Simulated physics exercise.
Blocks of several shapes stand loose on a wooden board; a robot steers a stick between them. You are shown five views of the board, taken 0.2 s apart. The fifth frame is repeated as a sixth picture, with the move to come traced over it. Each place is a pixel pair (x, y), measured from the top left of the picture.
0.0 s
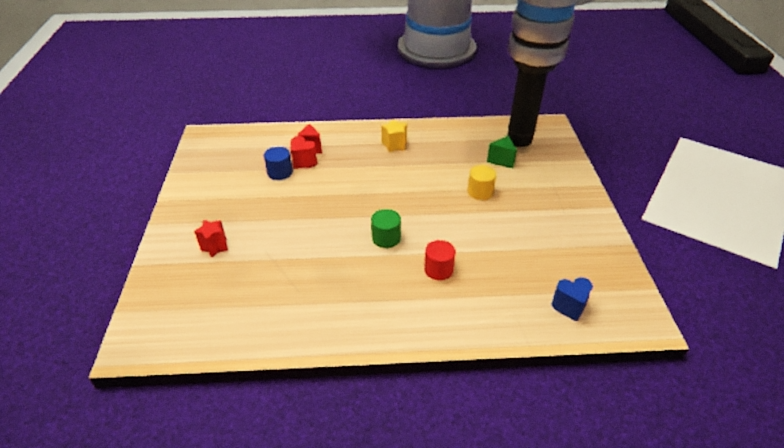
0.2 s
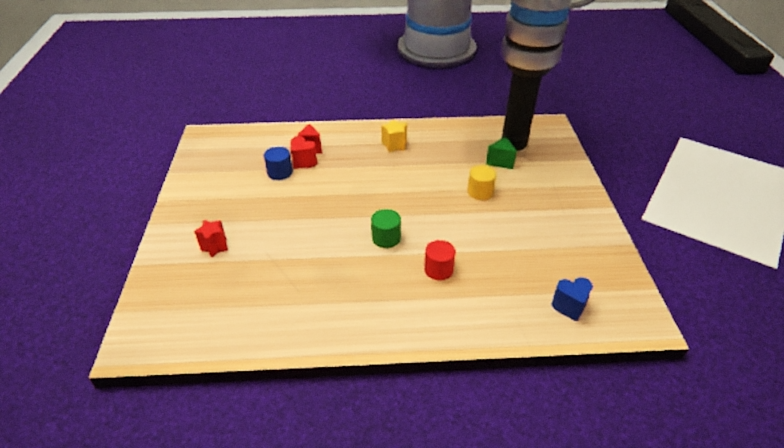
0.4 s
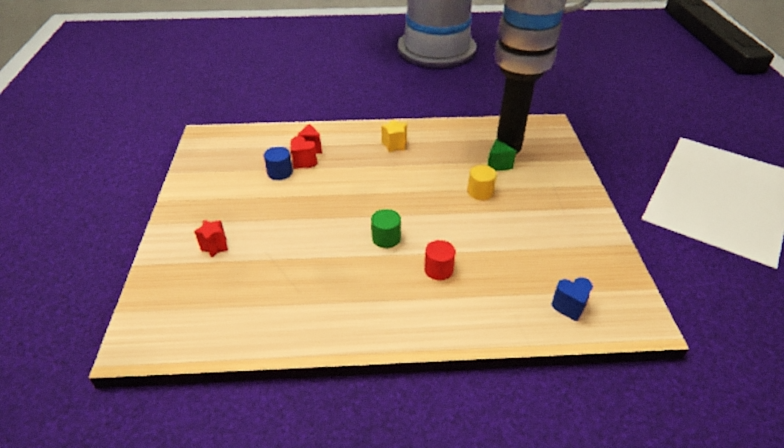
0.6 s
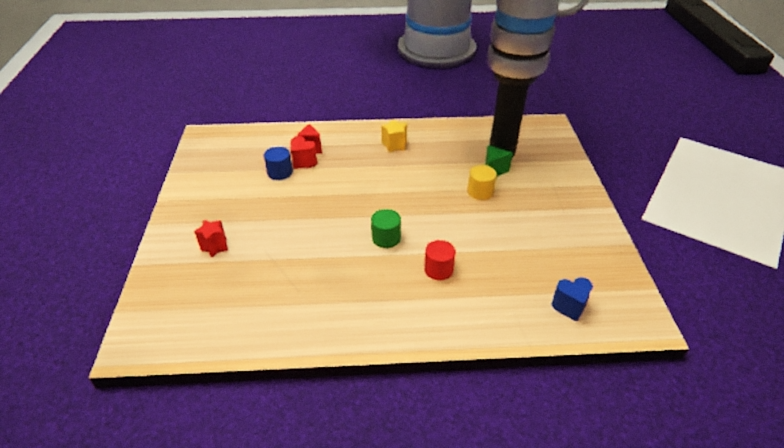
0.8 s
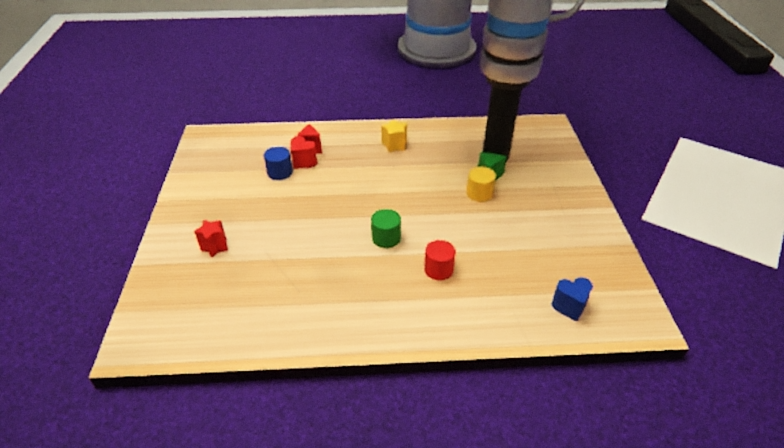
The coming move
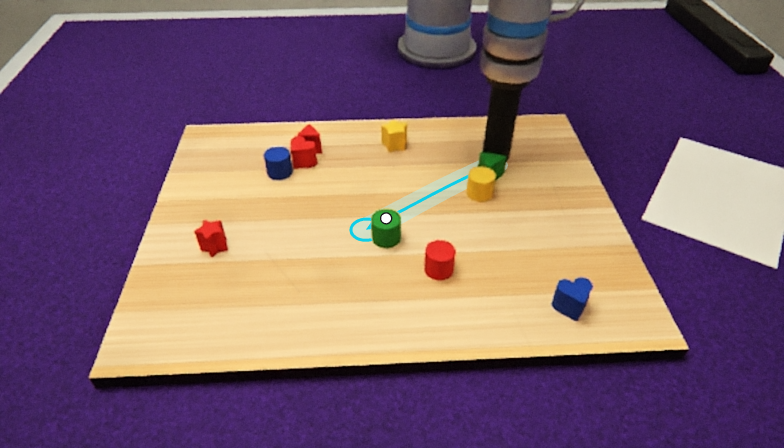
On a wooden board set on a purple surface, a robot's black stick stands beside a green triangular block, with red, blue, yellow and green blocks scattered around. The stick moves left and slightly nearer the viewer, pushing the green block a short way until it sits against the yellow cylinder.
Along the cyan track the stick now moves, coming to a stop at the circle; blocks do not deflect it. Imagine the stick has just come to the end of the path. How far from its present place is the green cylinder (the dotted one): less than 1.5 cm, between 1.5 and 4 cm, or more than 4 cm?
Of the three bands, it's 1.5 to 4 cm.
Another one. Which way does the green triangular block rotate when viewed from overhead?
It twists against the clock when seen from above.
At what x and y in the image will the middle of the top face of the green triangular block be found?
Expect it around (488, 168).
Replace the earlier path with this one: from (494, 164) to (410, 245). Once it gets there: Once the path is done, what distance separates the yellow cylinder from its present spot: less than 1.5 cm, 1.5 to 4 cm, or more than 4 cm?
The best fit is over 4 cm.
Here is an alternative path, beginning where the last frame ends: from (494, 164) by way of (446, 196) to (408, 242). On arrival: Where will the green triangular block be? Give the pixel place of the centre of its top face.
It sits at (489, 170).
The drawn path runs in a line from (494, 164) to (366, 229); the dot is on the green cylinder.
What follows on the original path. One third of the way, stick (454, 177); yellow cylinder (480, 181); green triangular block (488, 168), turned 50° anticlockwise.
Two thirds of the way, stick (412, 198); yellow cylinder (480, 181); green triangular block (488, 168), turned 50° anticlockwise.
At the end, stick (366, 222); green cylinder (378, 230); yellow cylinder (480, 181); green triangular block (488, 168), turned 50° anticlockwise.
